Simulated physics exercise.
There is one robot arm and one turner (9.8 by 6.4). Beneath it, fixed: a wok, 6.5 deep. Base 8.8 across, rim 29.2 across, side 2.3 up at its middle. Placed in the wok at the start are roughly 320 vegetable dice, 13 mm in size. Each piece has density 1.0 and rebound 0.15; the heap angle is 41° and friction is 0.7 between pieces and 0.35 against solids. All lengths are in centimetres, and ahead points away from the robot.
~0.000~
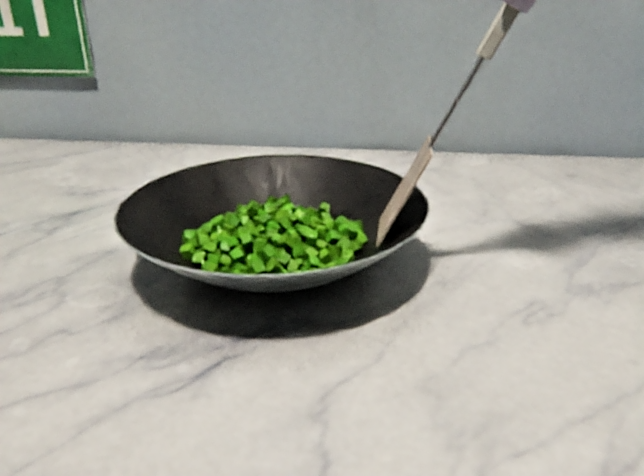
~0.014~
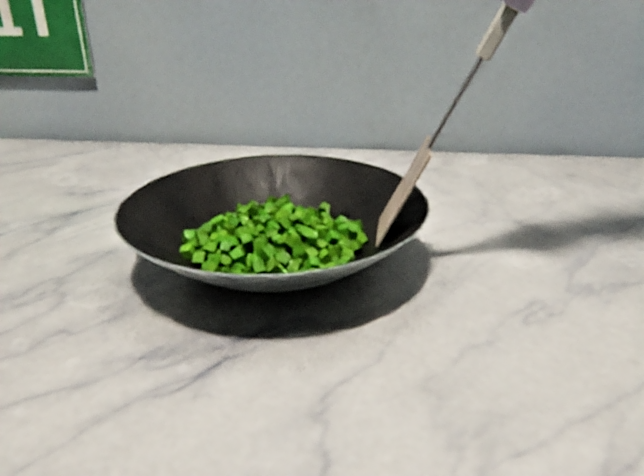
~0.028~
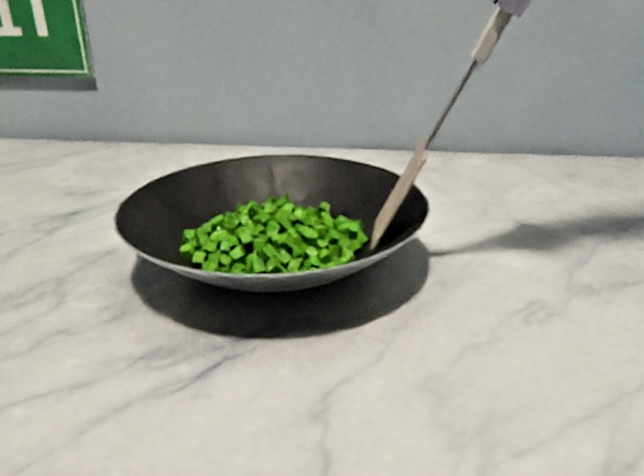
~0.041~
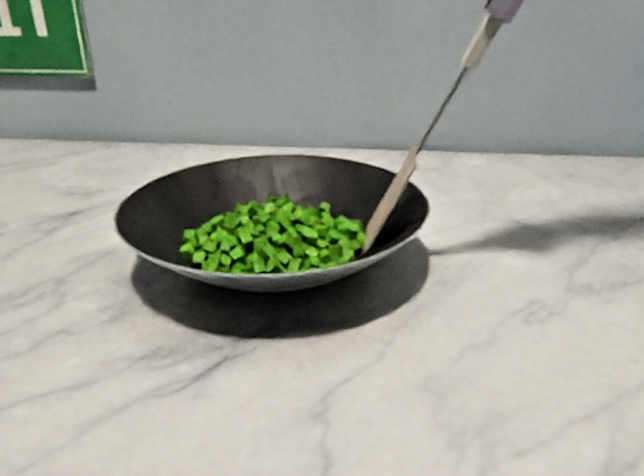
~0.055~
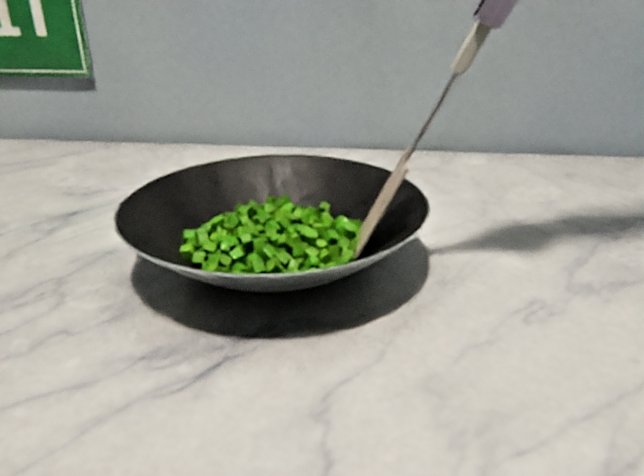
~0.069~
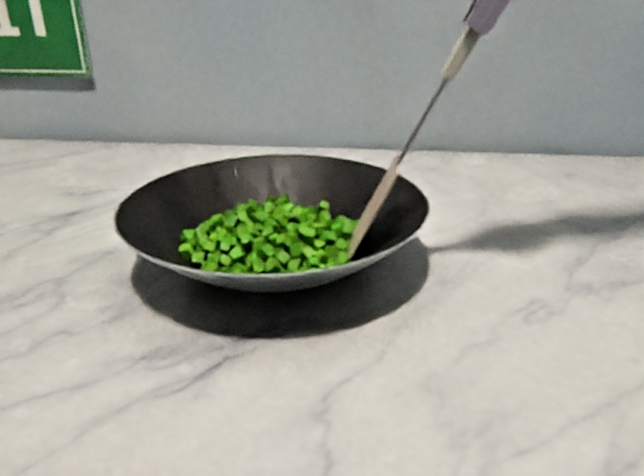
Turner sliding slowly down and left inside a dark wok, edging into a heap of green vegetable dice on a marble surface.
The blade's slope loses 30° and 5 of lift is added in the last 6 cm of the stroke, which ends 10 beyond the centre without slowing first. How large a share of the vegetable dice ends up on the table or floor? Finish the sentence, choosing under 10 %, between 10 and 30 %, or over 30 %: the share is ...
The share is between 10 and 30 %.
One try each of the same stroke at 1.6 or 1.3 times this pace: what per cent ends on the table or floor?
The two tries give roughly 40 and 30 in a hundred.
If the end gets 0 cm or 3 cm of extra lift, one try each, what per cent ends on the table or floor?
First try about 20 %, second try about 25 %.
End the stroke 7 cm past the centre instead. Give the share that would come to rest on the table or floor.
With that change, I'd expect about 5 per cent.
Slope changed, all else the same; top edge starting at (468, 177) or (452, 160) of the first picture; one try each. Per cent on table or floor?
First try around 20 percent, second around 20 percent.
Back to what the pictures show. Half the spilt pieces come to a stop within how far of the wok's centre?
Distance, approx.: 20 cm.
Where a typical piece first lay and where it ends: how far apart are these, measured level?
About 5 cm.
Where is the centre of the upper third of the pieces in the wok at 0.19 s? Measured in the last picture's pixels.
The top third sits at roughly (205, 220).
After 0.19 s, sloping 64°, highest piece 6 above the table; 317 in the wok.
After 0.30 s, sloping 56°, highest piece 9 above the table; 312 in the wok, 5 on the blade or in flight.
After 0.56 s, sloping 34°, highest piece 7 above the table; 264 in the wok, 43 on the table or floor, 10 on the blade or in flight.
After 1.61 s, sloping 34°, highest piece 7 above the table; 264 in the wok, 53 on the table or floor.
In the end, 264 in the wok, 53 on the table or floor. That is 17 % on the table or floor.
